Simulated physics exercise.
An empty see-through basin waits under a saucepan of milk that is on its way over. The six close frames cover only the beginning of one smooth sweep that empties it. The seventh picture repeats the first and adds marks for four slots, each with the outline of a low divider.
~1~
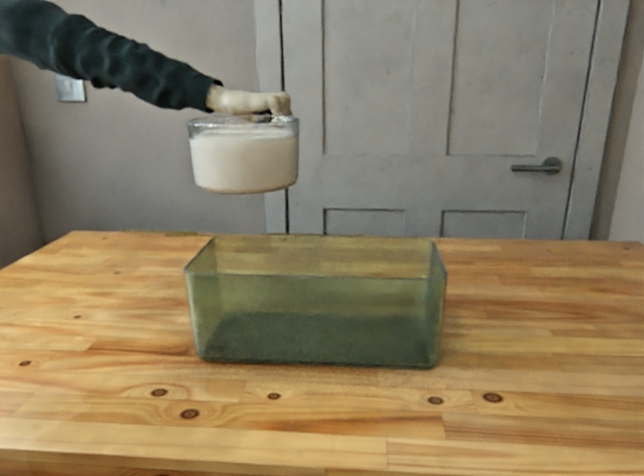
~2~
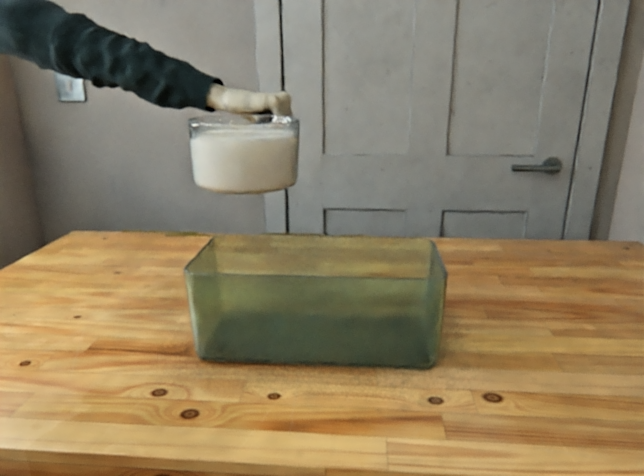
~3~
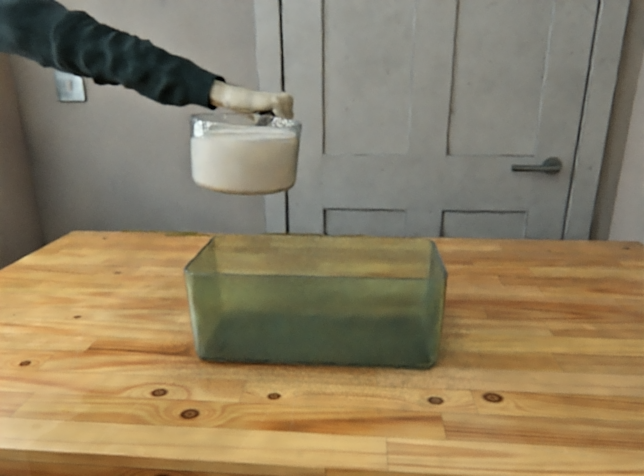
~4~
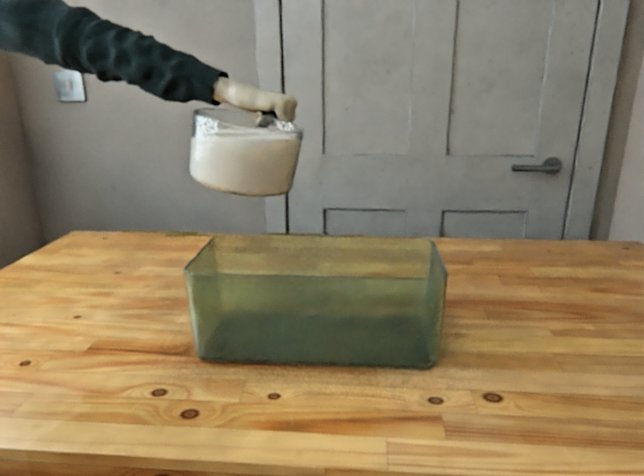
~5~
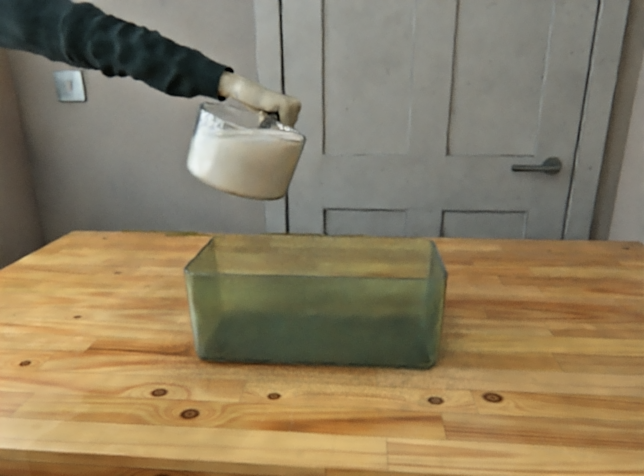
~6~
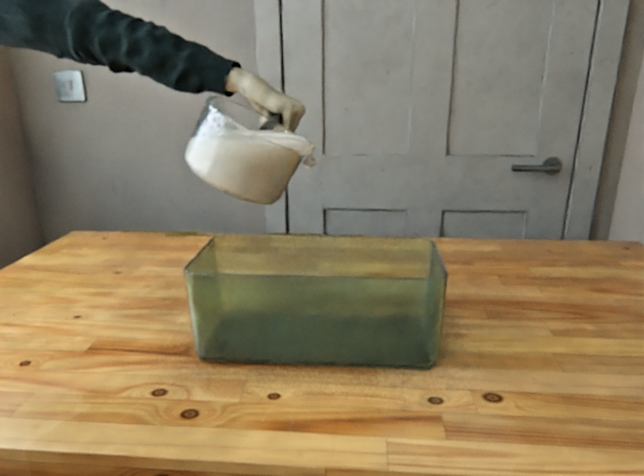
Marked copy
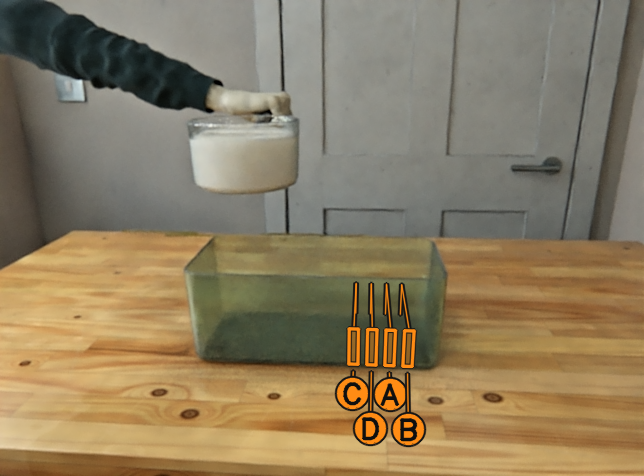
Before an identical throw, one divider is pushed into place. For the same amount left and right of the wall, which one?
The best slot is C.
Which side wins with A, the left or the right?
More ends on the left.
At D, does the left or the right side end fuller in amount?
The left one.
On the marked copy, A at (389, 372); B at (407, 373); C at (353, 371); D at (371, 372).
With A, about 97 % ends left of the wall and 2 % right of it.
With B, about 97 % ends left of the wall and 3 % right of it.
With C, about 48 % ends left of the wall and 51 % right of it.
With D, about 78 % ends left of the wall and 21 % right of it.
